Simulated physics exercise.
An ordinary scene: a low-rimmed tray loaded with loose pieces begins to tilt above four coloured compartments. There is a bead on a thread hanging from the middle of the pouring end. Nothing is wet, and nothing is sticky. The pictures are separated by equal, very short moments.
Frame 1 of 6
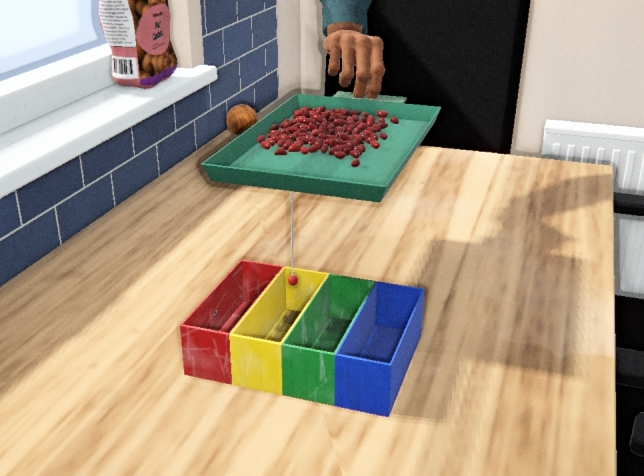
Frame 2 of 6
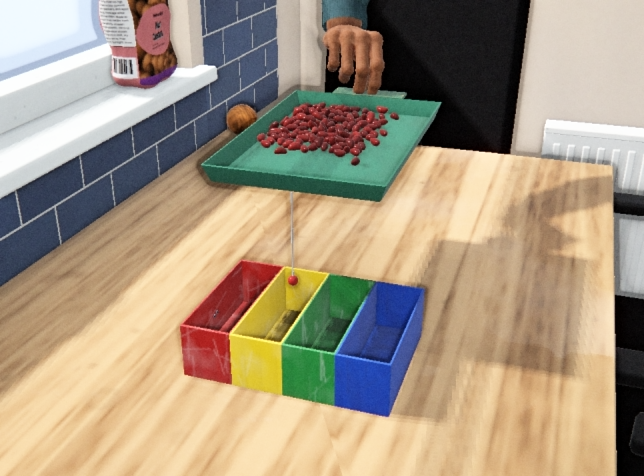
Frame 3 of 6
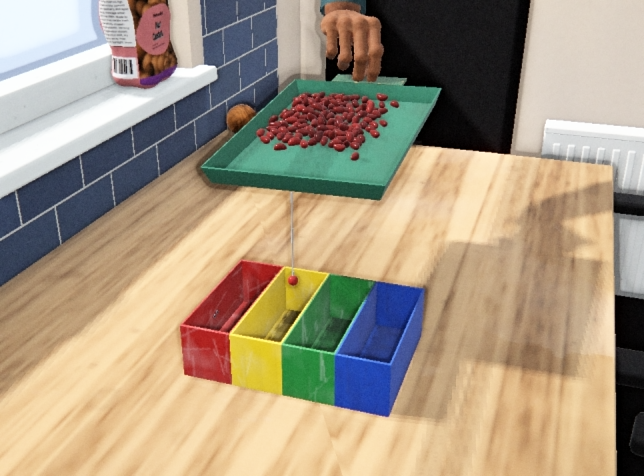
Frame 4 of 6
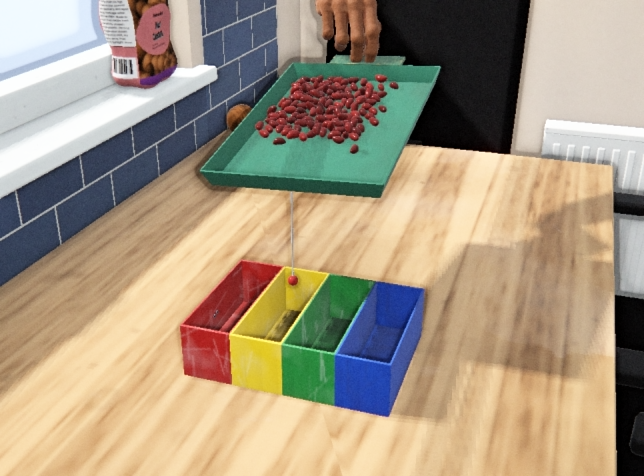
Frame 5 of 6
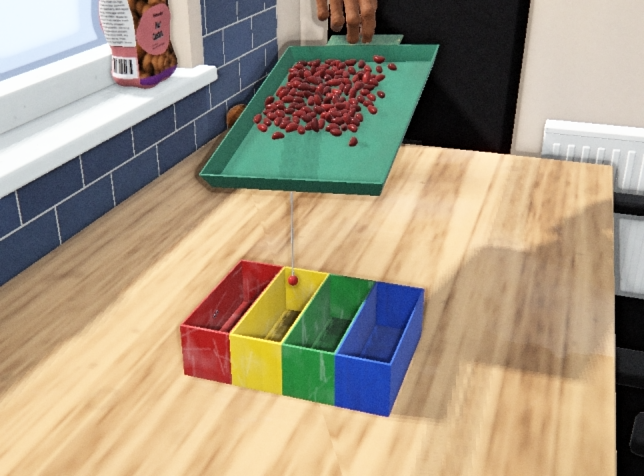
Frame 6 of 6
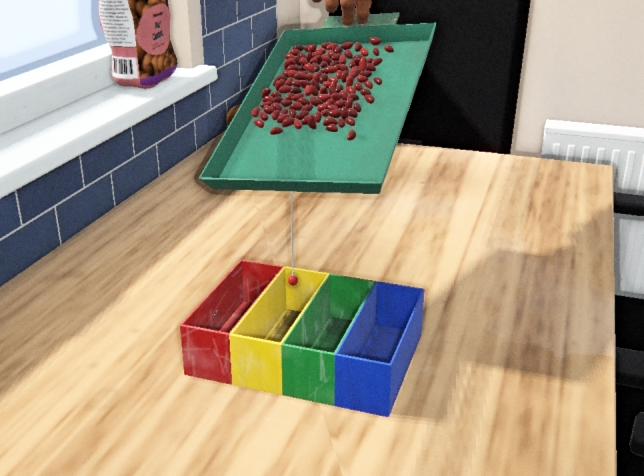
A hand raises the far end of a green tray of red beans above coloured compartments.
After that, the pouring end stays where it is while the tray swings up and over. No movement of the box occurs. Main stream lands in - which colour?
Red cell.
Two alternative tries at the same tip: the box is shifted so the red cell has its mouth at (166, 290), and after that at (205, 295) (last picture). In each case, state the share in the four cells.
First some 100, then 90 per cent.
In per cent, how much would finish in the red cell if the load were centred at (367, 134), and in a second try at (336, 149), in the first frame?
About 40 % and 40 %.
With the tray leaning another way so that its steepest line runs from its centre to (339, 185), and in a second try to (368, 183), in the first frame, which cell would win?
The blue one; blue.
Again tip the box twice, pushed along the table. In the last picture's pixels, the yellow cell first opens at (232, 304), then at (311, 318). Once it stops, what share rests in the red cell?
Trial 1 around 40 percent, trial 2 around 20 percent.
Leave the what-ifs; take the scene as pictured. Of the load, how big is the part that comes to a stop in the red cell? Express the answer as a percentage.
Somewhere around 30 percent, I'd say.
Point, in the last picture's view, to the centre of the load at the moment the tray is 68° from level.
Roughly at (237, 187).
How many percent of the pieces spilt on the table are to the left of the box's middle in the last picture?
Close to 100 per cent.
Soon, tray tipped steeply; about two thirds on the tray; a stray few in the red cell; about a third falling or outside the box.
A while on, tray tipped past a quarter turn; a stray few on the tray; about a quarter in the red cell; a small part in the yellow cell; a stray few in the green cell; about half falling or outside the box.
Towards the end, tray tipped past a quarter turn; about a third in the red cell; about a quarter in the yellow cell; a small part in the green cell; about half falling or outside the box.
Finally, tray tipped past a quarter turn; about a third in the red cell; about a quarter in the yellow cell; a small part in the green cell; none in the blue cell; about half outside the box.
